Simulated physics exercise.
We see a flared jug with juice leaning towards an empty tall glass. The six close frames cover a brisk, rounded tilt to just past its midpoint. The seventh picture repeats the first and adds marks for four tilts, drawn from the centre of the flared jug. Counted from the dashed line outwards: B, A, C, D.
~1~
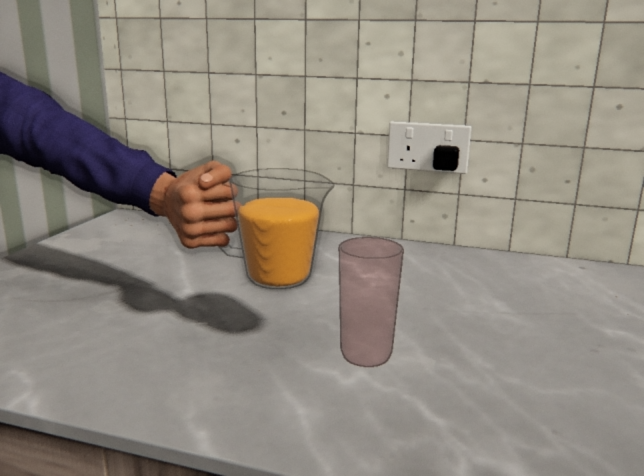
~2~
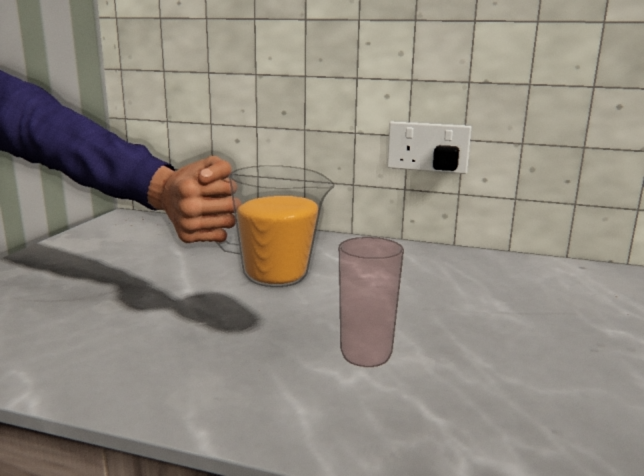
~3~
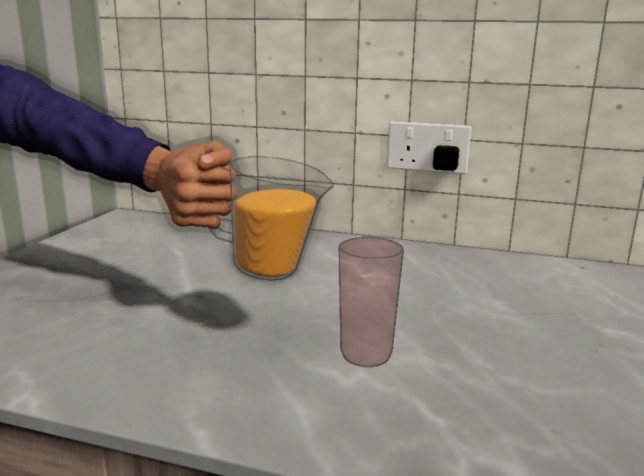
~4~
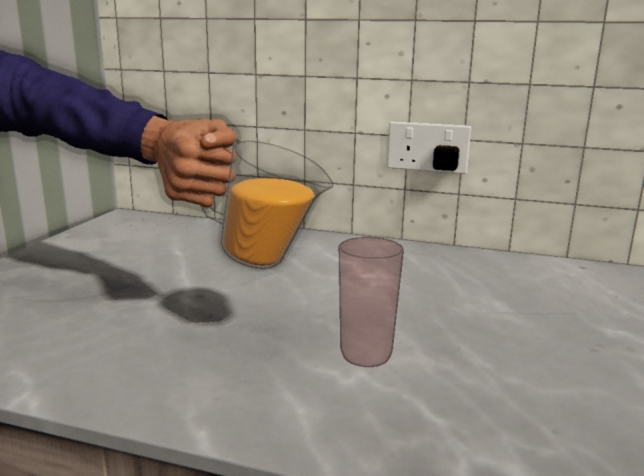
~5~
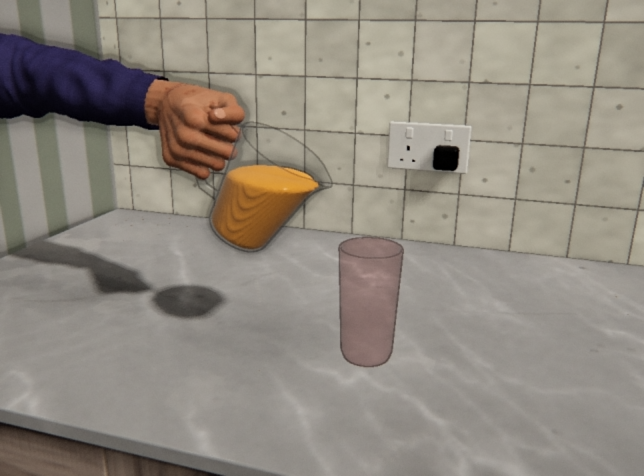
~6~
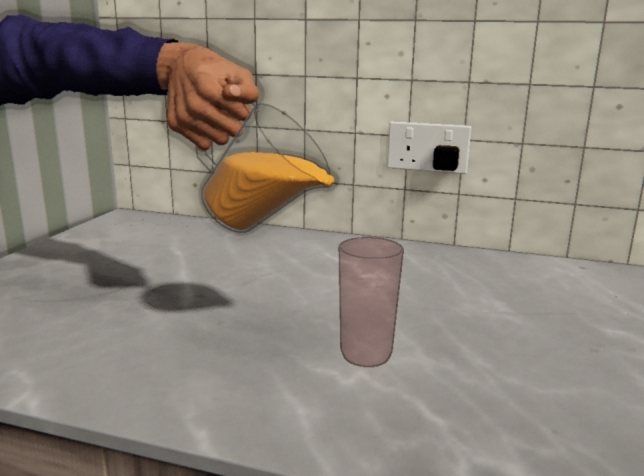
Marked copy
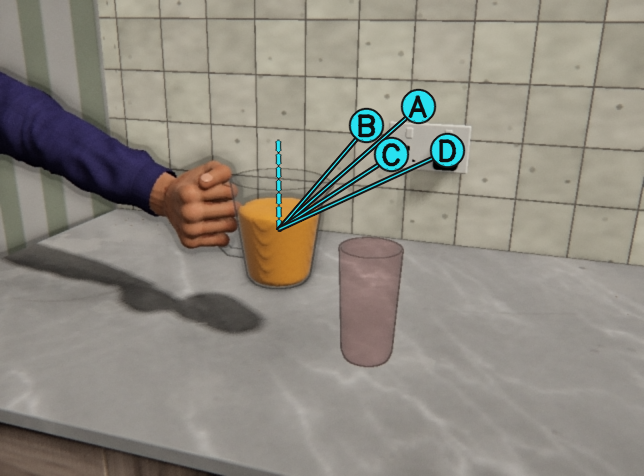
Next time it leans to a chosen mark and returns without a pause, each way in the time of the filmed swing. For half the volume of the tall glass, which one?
D.
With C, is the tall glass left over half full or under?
Under.
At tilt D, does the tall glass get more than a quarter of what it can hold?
Yes, clearly.
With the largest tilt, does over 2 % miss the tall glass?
No, it does not.
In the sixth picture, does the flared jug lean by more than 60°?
No.
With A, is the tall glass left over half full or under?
Under.
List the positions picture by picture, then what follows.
Upright, lip at (332, 186); rim of the tall glass round (371, 247); nothing has left yet, in the first picture.
Tipped about 2°, lip at (332, 186); nothing has left yet, in the second picture.
Tipped about 9°, lip at (331, 186); nothing has left yet, in the third picture.
Tipped about 19°, lip at (331, 186); nothing has left yet, in the fourth picture.
Tipped about 31°, lip at (330, 185); nothing has left yet, in the fifth picture.
Tipped about 44°, lip at (330, 185); nothing has left yet, in the sixth picture.
In cyan, A at (406, 117); B at (356, 139); C at (378, 165); D at (432, 158).
If A is chosen, the tall glass ends with about 17 % of what it can hold.
If B is chosen, the tall glass ends with about 6 % of what it can hold.
If C is chosen, the tall glass ends with about 31 % of what it can hold.
If D is chosen, the tall glass ends with about 49 % of what it can hold.
